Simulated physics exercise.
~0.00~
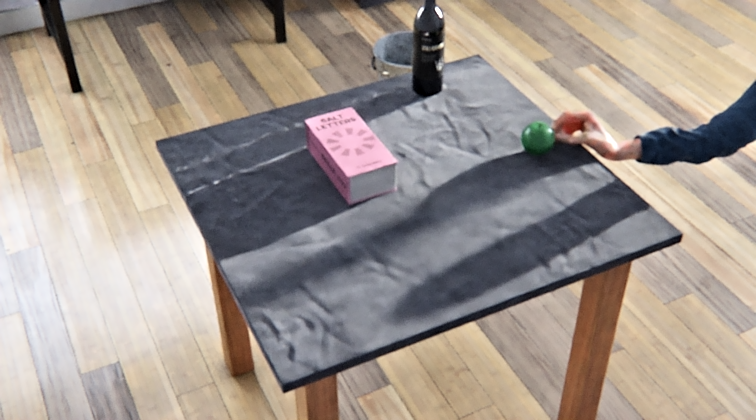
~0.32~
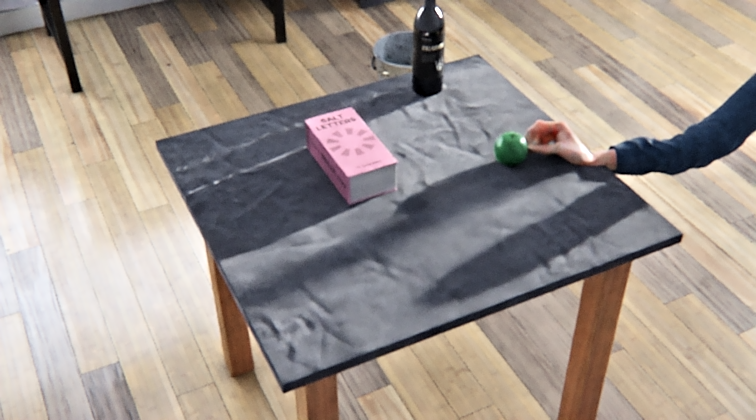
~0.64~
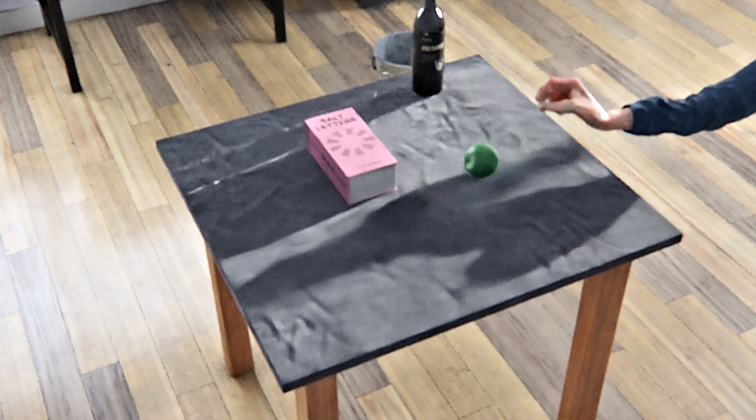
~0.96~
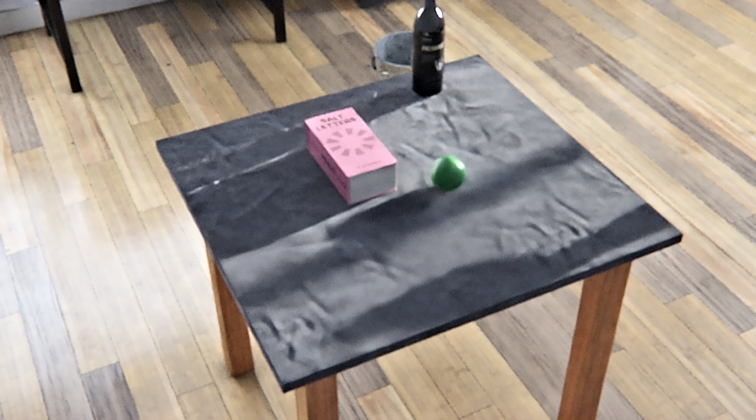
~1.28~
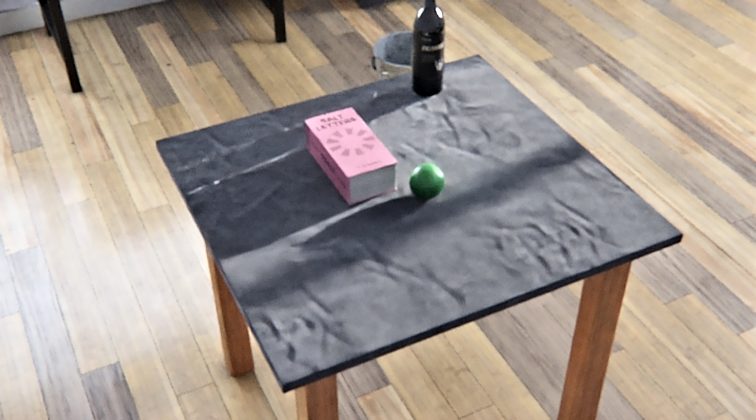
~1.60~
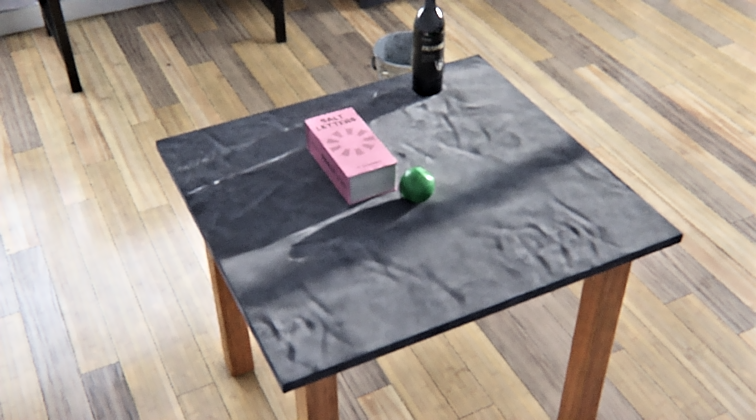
Green apple rolling left across a dark table after a hand releases it, slowing beside a pink book near a black bottle.
